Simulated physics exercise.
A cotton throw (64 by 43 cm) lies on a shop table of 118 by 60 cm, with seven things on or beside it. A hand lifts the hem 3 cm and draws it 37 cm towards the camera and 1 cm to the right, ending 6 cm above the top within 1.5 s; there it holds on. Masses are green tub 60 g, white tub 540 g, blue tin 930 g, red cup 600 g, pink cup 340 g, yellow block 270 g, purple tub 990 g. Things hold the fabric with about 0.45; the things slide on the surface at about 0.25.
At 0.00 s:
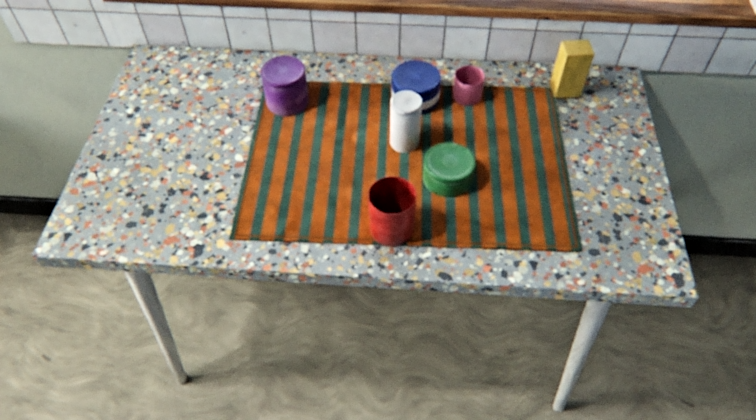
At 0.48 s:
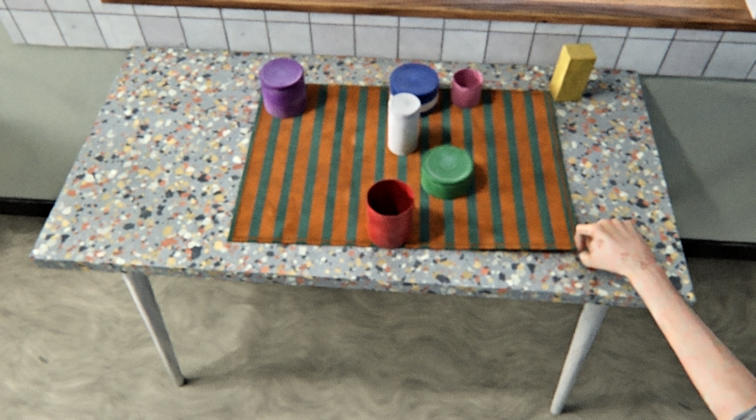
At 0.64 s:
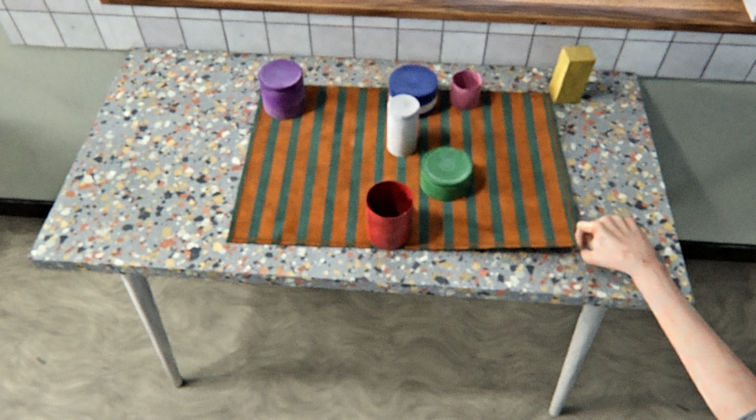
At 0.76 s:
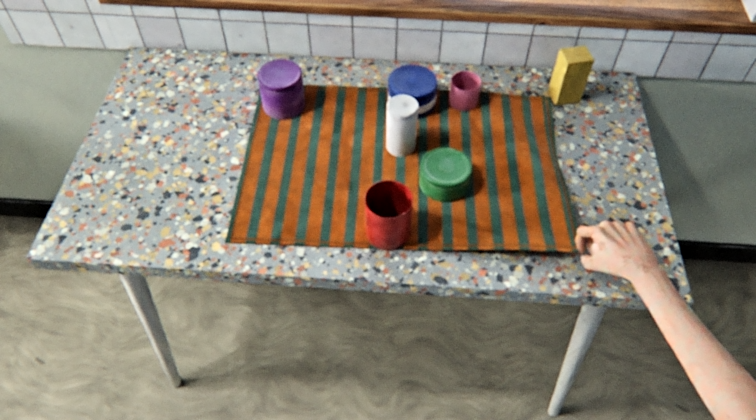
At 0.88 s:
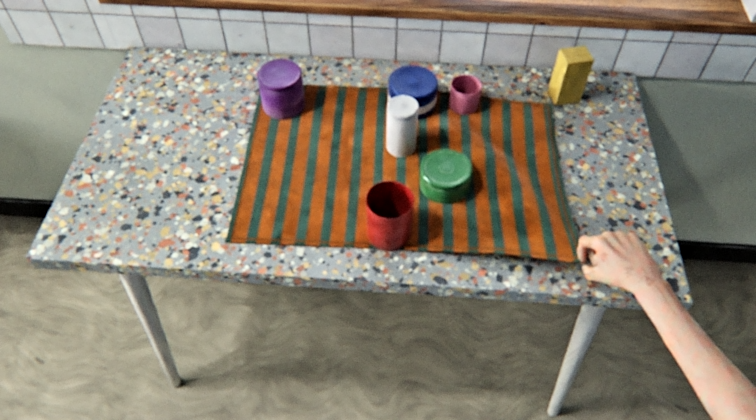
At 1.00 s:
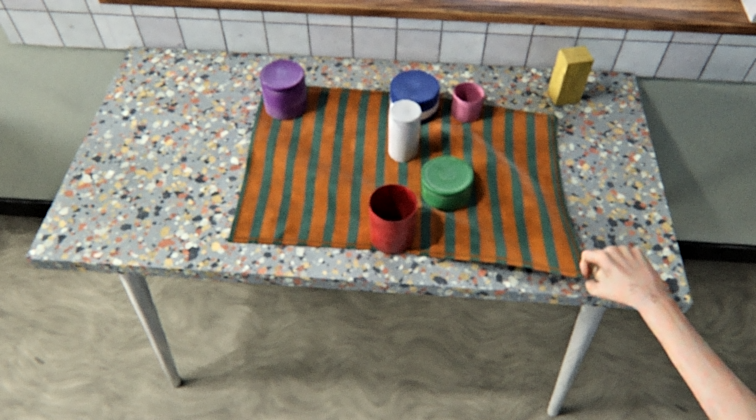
A hand took hold of the striped cloth's front right corner on a speckled table and tugged it slightly toward the viewer, wrinkling the cloth while the tubs, cups and tin on it barely shifted.
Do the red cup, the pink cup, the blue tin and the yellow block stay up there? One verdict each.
In order: The red cup falls off; the pink cup keeps to the top; the blue tin remains up there; the yellow block stays on.
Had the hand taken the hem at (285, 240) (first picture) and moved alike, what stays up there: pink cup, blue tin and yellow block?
In that case: Pink cup remains, blue tin remains, yellow block stays on.
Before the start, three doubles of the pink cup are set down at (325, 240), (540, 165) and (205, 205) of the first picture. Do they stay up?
In turn: Drops off, drops off, remains.
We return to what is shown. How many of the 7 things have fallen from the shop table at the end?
1 of them.
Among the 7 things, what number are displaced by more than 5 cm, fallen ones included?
That makes 6.
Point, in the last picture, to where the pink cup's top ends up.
Around (568, 211).
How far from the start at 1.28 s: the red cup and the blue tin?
Red cup 6 cm, blue tin 10 cm.
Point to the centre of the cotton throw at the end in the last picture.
Near (461, 275).
By 1.3 s, 95 % of the cotton throw is still over the top; pink cup 14 cm off its start, blue tin 12 cm off its start, red cup 7 cm off its start.
By 1.6 s, 80 % of the cotton throw is still over the top; pink cup 25 cm off its start, blue tin 21 cm off its start, red cup 14 cm off its start.
By 1.8 s, 60 % of the cotton throw is still over the top; pink cup 34 cm off its start at (559, 195), blue tin 30 cm off its start at (498, 175), red cup over the edge.
By 2.1 s, 55 % of the cotton throw is still over the top; pink cup 38 cm off its start, red cup over the edge, blue tin 34 cm off its start.
By 3.7 s, 55 % of the cotton throw is still over the top; pink cup 38 cm off its start at (568, 211), red cup over the edge, blue tin 34 cm off its start at (508, 189), yellow block 1 cm off its start at (577, 54).
